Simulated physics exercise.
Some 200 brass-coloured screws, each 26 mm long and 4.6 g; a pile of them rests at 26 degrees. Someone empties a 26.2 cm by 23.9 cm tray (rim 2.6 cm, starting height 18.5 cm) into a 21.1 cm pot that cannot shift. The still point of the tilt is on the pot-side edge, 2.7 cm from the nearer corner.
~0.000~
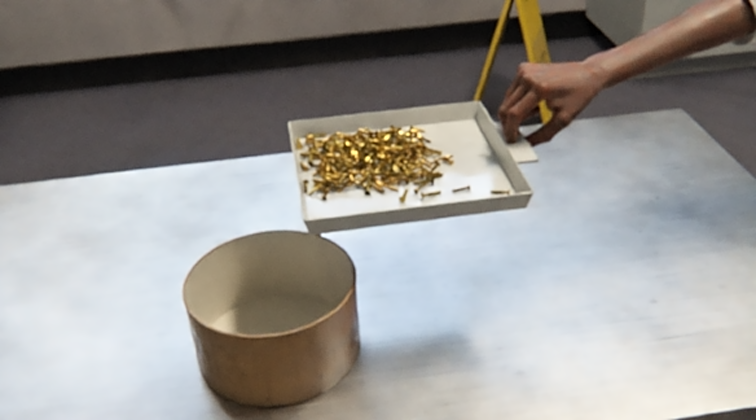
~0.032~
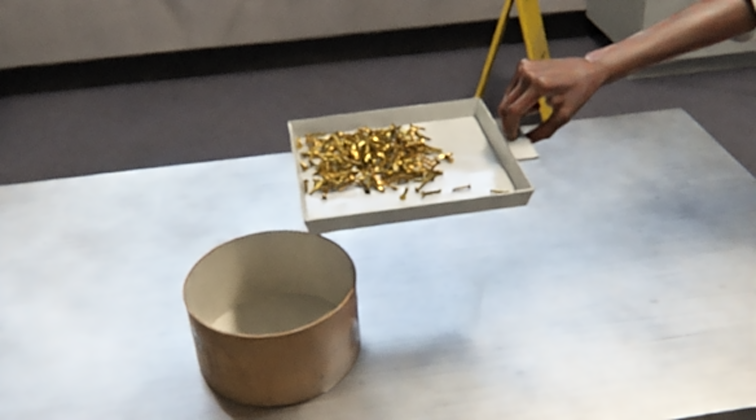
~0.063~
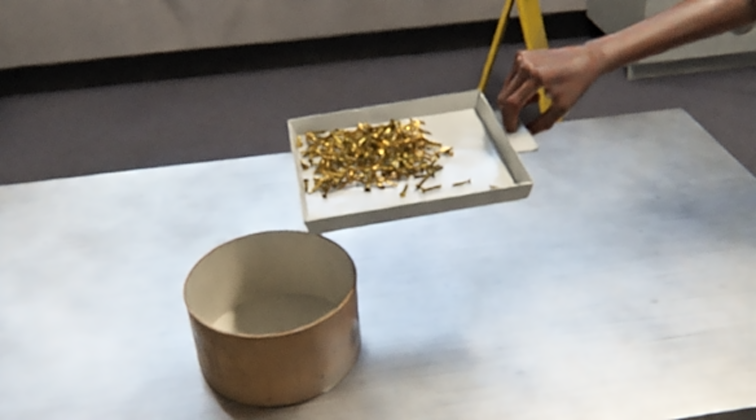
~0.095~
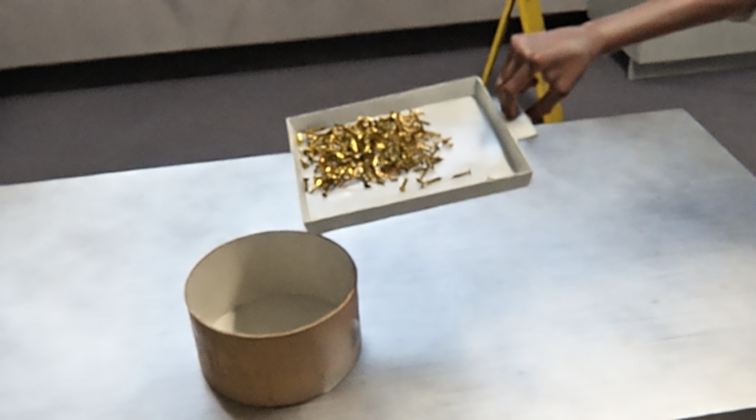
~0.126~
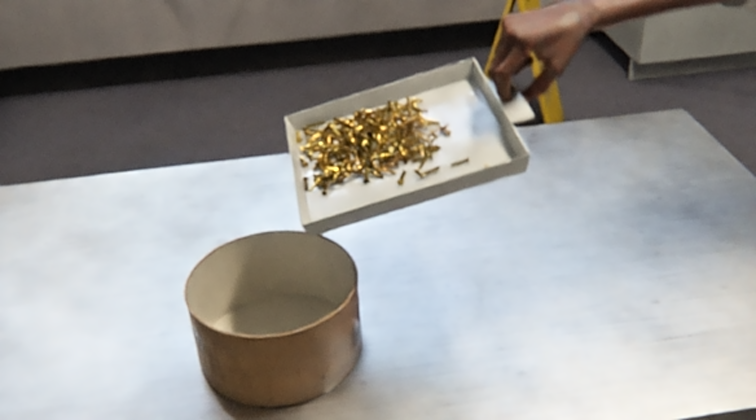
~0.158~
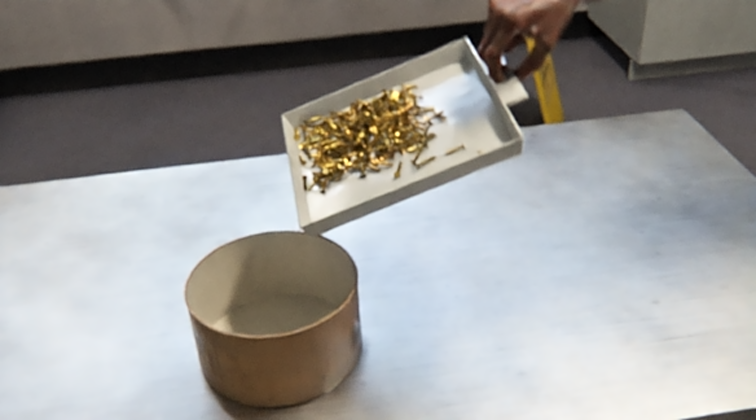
A hand reaching in from the upper right tilts a shallow off-white tray, slowly at first and then faster, raising its right end while the left edge stays nearly in place and the heap of brass-coloured screws keeps to the left part. Below and left of it, a round tan-brown pot with a pale inside stands still on a whitish table. The steady view looks down across the tabletop in a room with dark grey flooring and yellow legs behind.
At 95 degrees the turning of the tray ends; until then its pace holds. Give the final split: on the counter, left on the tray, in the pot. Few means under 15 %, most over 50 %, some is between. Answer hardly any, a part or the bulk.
Counter a part, tray hardly any, pot the bulk.
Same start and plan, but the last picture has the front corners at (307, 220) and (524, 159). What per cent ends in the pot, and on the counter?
Pot 80, counter 20.
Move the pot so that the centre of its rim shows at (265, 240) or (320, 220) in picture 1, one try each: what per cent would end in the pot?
About 80 and 0 per cent.
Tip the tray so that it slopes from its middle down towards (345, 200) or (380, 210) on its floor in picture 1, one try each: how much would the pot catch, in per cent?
About 100 and 65 per cent.
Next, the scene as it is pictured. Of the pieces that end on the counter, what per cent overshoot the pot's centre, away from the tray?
About 100 per cent.
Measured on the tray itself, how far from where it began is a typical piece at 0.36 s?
About 3 cm.
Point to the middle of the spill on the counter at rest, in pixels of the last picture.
Around (171, 302).
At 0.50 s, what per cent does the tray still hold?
About 95 per cent.
After 0.36 s, tilt 58 degrees; the tray holds 100 %, the pot 0 %.
After 0.50 s, tilt 85 degrees; the tray holds 95 %, the pot 0 %.
After 0.76 s, tilt 95 degrees; the tray holds 0 %, the pot 70 %.
In the end, at 1.9 s, counter 25 %, tray 0 %, pot 75 %.
